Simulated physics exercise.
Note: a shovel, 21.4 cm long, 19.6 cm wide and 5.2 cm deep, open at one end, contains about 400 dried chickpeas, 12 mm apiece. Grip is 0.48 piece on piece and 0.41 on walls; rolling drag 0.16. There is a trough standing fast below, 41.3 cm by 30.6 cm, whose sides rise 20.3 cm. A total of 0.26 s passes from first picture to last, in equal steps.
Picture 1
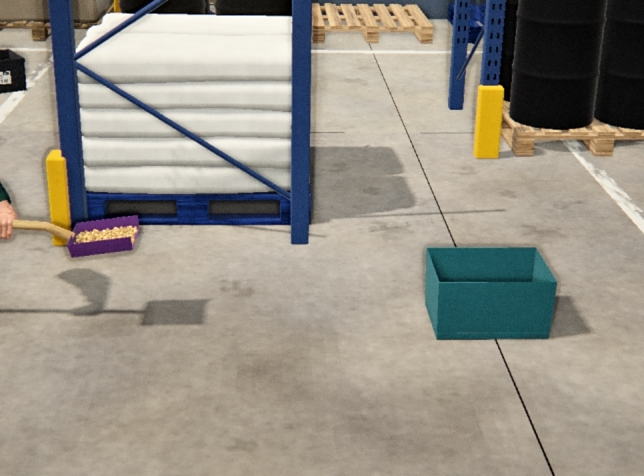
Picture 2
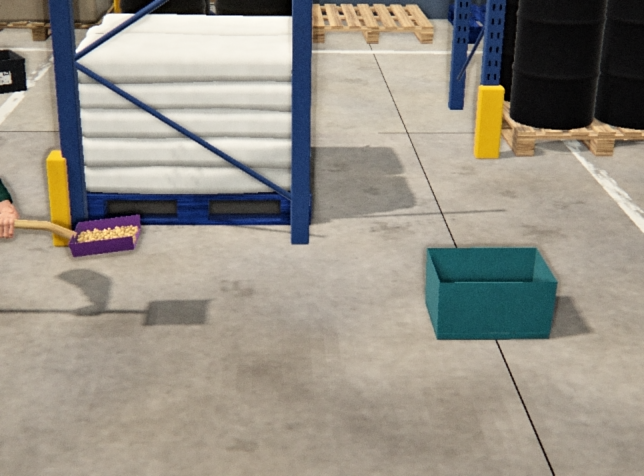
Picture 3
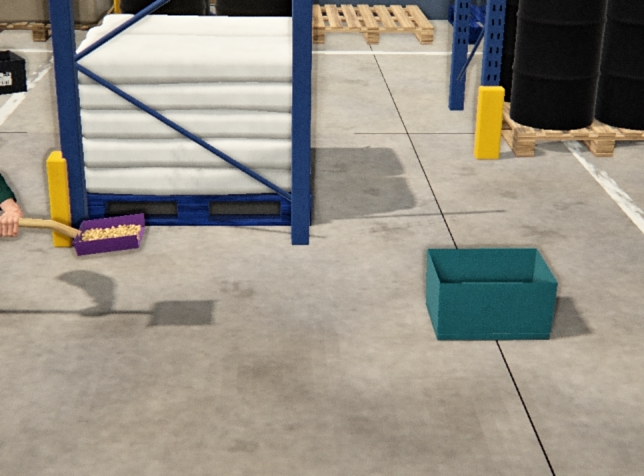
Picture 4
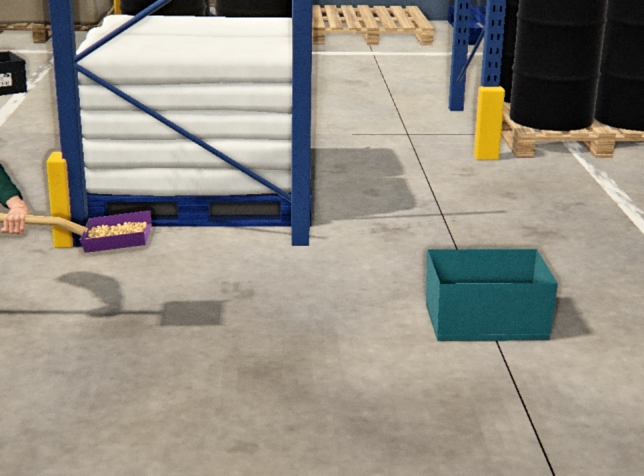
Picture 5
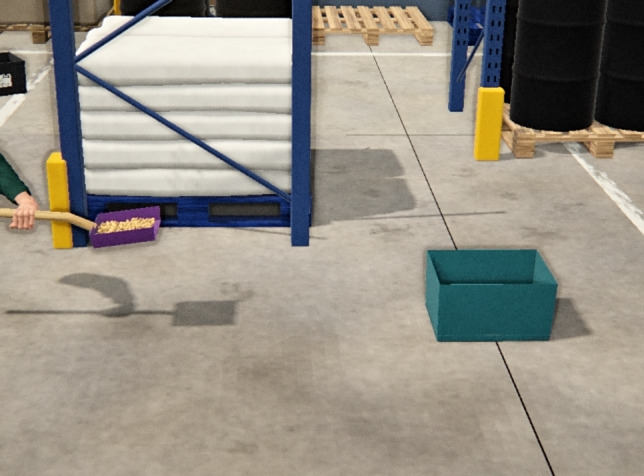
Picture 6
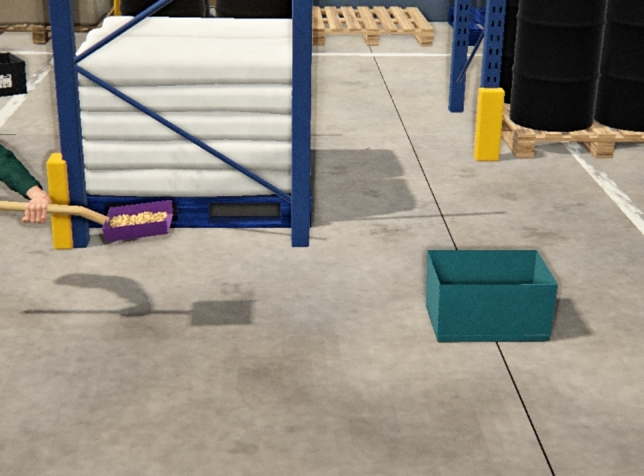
In a warehouse, a hand on the left held a purple shovel loaded with dried chickpeas and moved it slowly a short way to the right, while a teal trough stayed still on the floor.
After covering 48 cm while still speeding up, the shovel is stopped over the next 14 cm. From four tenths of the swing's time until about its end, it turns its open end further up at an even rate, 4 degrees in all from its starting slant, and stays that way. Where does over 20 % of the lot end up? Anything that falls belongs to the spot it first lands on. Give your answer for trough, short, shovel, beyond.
Trough: Under, short: Over, shovel: Under, beyond: Under.
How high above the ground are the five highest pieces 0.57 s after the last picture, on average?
65 cm.
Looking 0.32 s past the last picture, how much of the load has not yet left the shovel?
The shovel still holds some 90 per cent of the load.
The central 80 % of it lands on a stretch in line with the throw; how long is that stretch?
Something like 35 cm, give or take.
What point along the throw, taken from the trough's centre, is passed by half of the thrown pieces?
About 30 cm short.
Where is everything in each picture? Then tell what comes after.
The first picture shows shovel at (99, 242); tilt 8 degrees; moved 0.0 cm; low side left; open edge at (137, 239); middle of the load at (105, 241); trough at (490, 264).
The second picture shows shovel at (101, 241); tilt 8 degrees; moved 0.6 cm; low side left; open edge at (139, 238); middle of the load at (107, 241).
The third picture shows shovel at (105, 240); tilt 8 degrees; moved 2.3 cm; low side left; open edge at (143, 237); middle of the load at (112, 235).
The fourth picture shows shovel at (112, 237); tilt 8 degrees; moved 5.1 cm; low side left; open edge at (150, 234); middle of the load at (119, 232).
The fifth picture shows shovel at (122, 232); tilt 8 degrees; moved 9.1 cm; low side left; open edge at (159, 230); middle of the load at (127, 228).
The sixth picture shows shovel at (135, 226); tilt 8 degrees; moved 14.2 cm; low side left; open edge at (172, 223); middle of the load at (140, 222); trough at (490, 267).
Then, 0.17 s after the last picture, tilt 10 degrees; shovel 100 %; middle of all pieces near (193, 195).
Then, 0.32 s after the last picture, tilt 12 degrees; shovel 90 %, in the air 10 %; middle of all pieces near (260, 163).
Then, 0.45 s after the last picture, tilt 12 degrees; shovel 25 %, in the air 75 %; middle of all pieces near (306, 160).
Then, 0.57 s after the last picture, tilt 12 degrees; shovel 5 %, in the air 95 %; middle of all pieces near (341, 187).
In the end, trough 0 %, short 100 %, shovel 0 %, beyond 0 %.
